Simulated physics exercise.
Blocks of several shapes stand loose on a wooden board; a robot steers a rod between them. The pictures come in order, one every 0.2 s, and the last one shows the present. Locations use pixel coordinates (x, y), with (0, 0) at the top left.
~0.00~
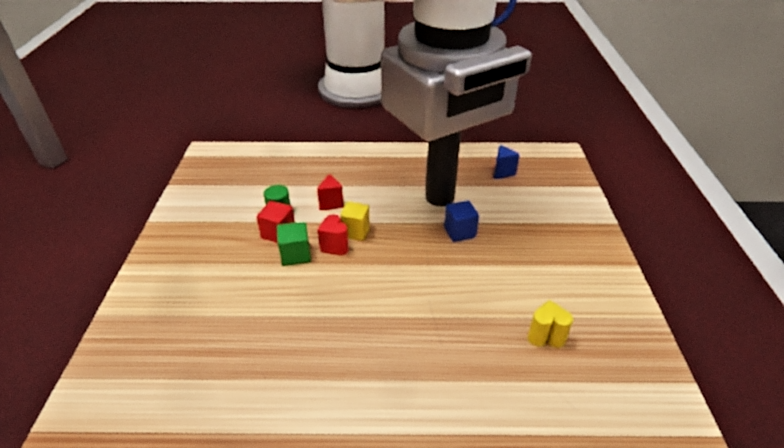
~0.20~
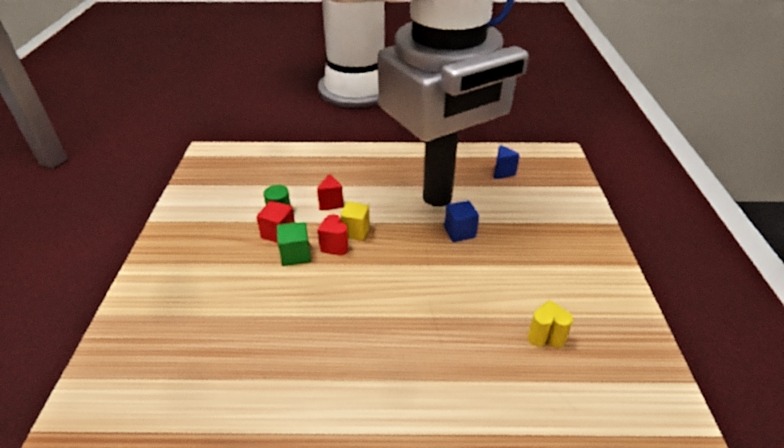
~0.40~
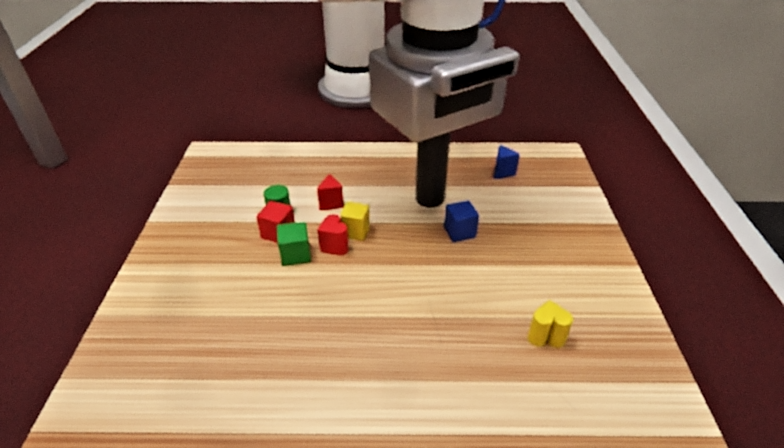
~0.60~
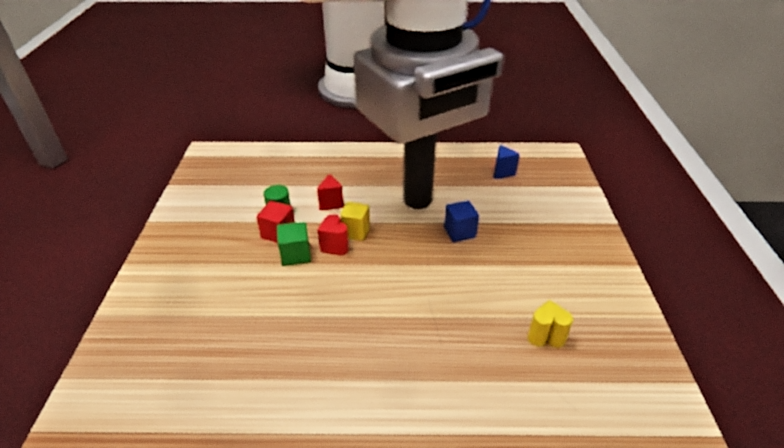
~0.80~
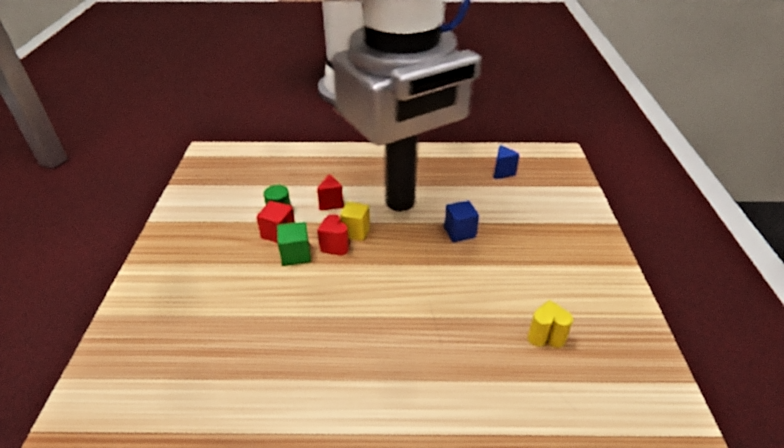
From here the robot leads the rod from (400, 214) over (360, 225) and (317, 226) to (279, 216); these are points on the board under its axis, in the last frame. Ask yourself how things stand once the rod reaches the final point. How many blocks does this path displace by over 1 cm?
My count: 3 or more.
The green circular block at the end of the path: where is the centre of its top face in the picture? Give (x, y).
Put as a pixel place, it's (256, 184).
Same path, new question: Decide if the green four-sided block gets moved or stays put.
It is moved from its place.
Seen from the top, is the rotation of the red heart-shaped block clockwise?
No.
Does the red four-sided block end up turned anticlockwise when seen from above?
That would be a yes.
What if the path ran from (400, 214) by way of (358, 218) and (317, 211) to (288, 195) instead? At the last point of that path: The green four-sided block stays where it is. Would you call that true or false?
That statement is accurate.
The first path, step by step. One third of the way, rod at (359, 213); red heart-shaped block at (322, 229), turned 45° anticlockwise; yellow four-sided block at (331, 214).
Two thirds of the way, rod at (315, 214); red four-sided block at (272, 211); green four-sided block at (277, 237), turned 40° anticlockwise; red heart-shaped block at (319, 235), turned 50° anticlockwise; yellow four-sided block at (293, 219).
At the end, rod at (277, 204); red four-sided block at (253, 211), turned 55° anticlockwise; green circular block at (256, 184); green four-sided block at (276, 238), turned 45° anticlockwise; red heart-shaped block at (319, 235), turned 50° anticlockwise; yellow four-sided block at (291, 219).
